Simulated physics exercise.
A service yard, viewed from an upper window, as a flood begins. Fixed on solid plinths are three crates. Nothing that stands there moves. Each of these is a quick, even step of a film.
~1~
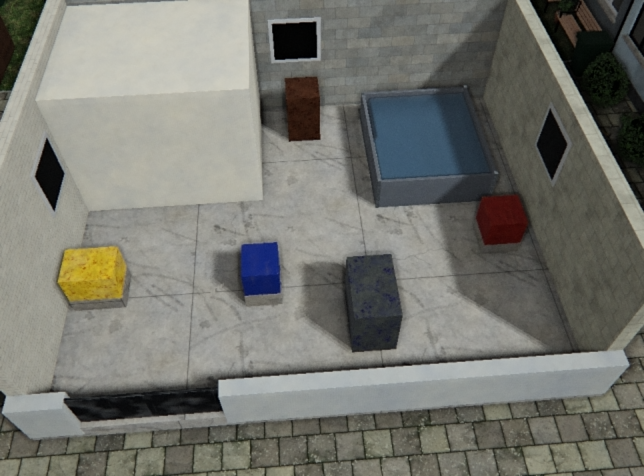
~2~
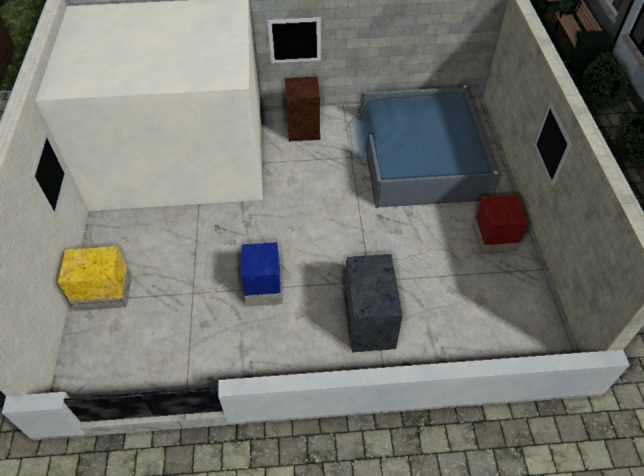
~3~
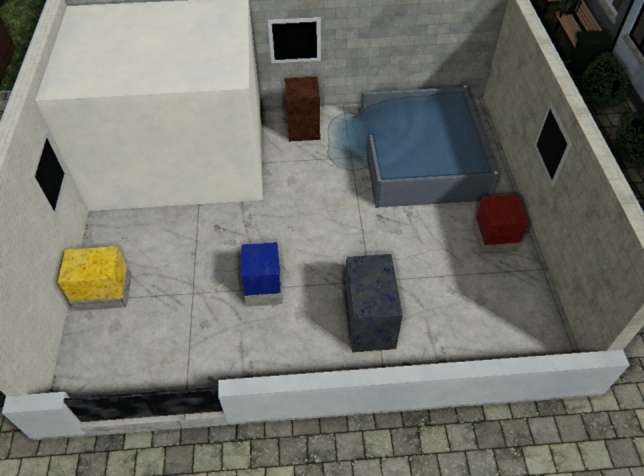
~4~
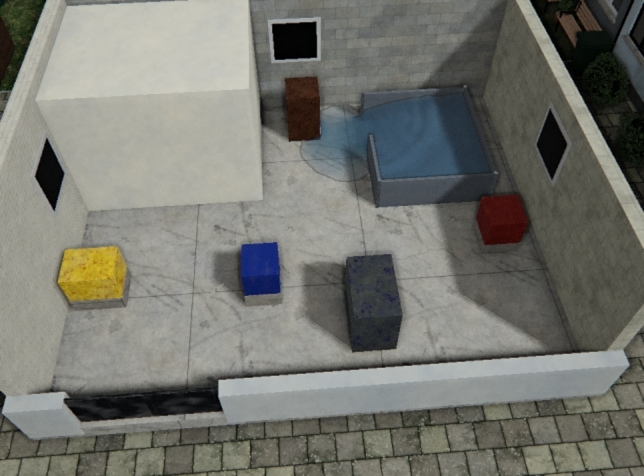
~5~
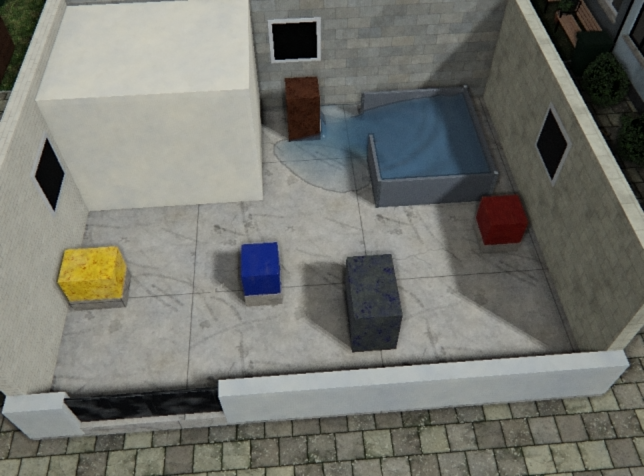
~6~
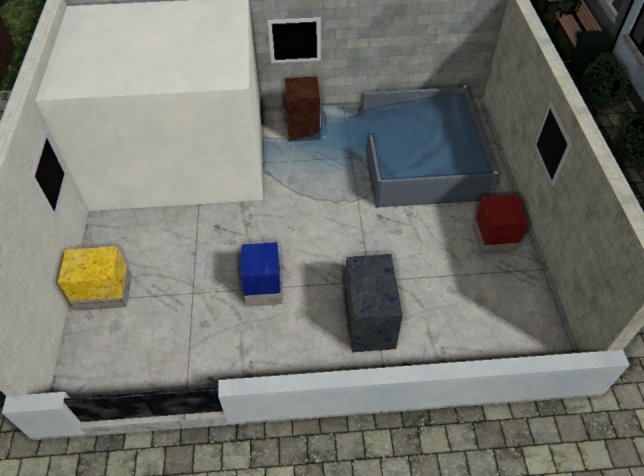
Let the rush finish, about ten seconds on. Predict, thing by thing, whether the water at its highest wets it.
In the end the red crate will be spared, the yellow crate will be spared, the blue crate will be spared.
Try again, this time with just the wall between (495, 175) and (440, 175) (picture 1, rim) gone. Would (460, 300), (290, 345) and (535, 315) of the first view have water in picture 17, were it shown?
Point one: Reached. Point two: Not reached. Point three: Reached.
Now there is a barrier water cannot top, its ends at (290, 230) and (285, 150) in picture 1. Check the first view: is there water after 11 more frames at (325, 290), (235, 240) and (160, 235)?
The first point comes out inundated, the next unwetted, the last unwetted.
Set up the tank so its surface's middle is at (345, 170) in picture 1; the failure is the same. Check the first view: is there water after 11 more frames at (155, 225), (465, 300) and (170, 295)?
Results in order - left untouched, left untouched, swamped.
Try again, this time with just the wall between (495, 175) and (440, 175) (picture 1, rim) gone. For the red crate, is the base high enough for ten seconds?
In short: The red one ends up wet.
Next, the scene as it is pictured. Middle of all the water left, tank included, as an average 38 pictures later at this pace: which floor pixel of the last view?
Near (361, 208).
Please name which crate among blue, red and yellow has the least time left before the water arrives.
I say the one in blue.
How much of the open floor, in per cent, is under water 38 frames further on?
Some 90 per cent.
A moment on, water covers 15 % of the floor; the red crate not reached, the yellow crate not reached, the blue crate not reached.
Next, water covers 25 % of the floor; the red crate not reached, the yellow crate not reached, the blue crate water round its plinth.
Then, water covers 45 % of the floor; the red crate not reached, the yellow crate water round its plinth, the blue crate water round its plinth.
Later, water covers 90 % of the floor; the red crate water round its plinth, the yellow crate water round its plinth, the blue crate water round its plinth.
In the end, water covers 100 % of the floor; the red crate stayed above the water, the yellow crate stayed above the water, the blue crate stayed above the water.
